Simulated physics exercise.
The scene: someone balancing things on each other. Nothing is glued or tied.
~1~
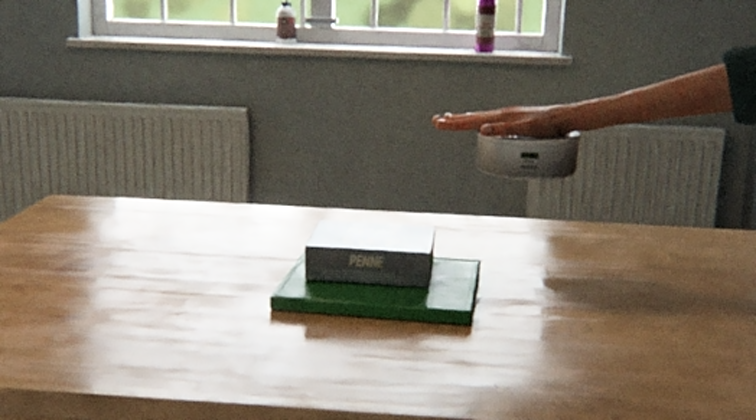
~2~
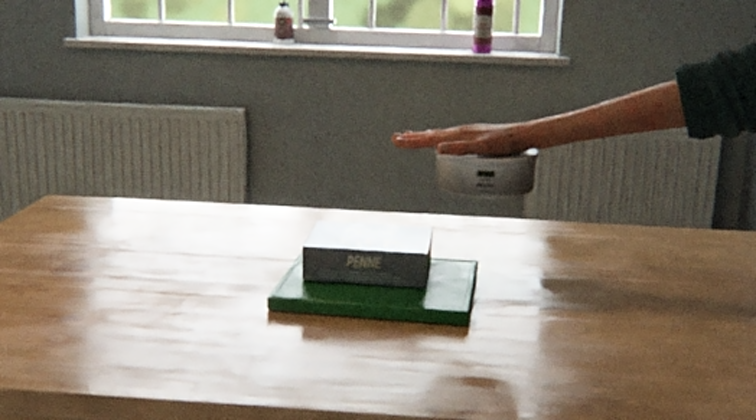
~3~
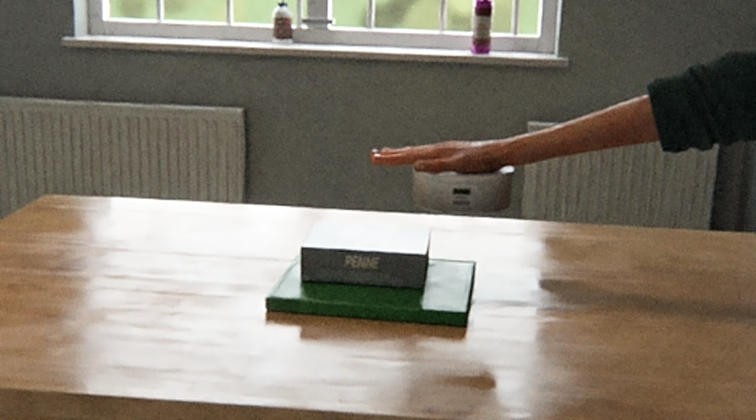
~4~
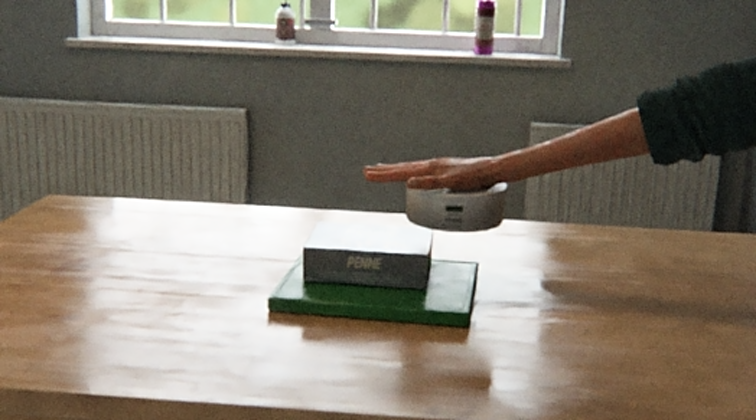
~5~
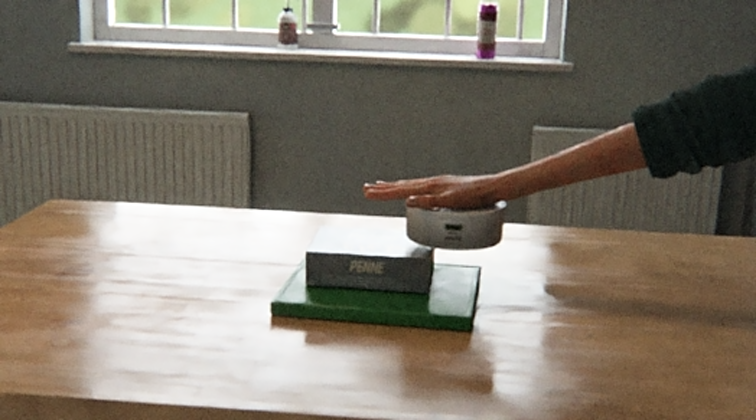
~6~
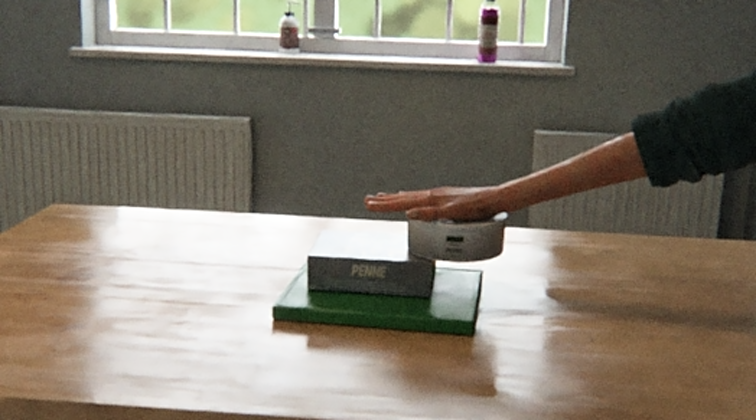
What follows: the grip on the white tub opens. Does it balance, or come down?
As it turns out, it gives way.
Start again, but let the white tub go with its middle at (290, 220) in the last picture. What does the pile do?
Then it comes apart.
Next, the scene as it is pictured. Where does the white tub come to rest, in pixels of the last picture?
Near (494, 272).
Then, 0.30 s on from there, white tub now fallen.
Then, 0.40 s on from there, things are still on the move.
Then, 0.50 s on from there, as before.
In the end, fallen, white tub; the other 2 unmoved. At the end, from the last picture's camera, white tub near (494, 272). The pile loses its balance.
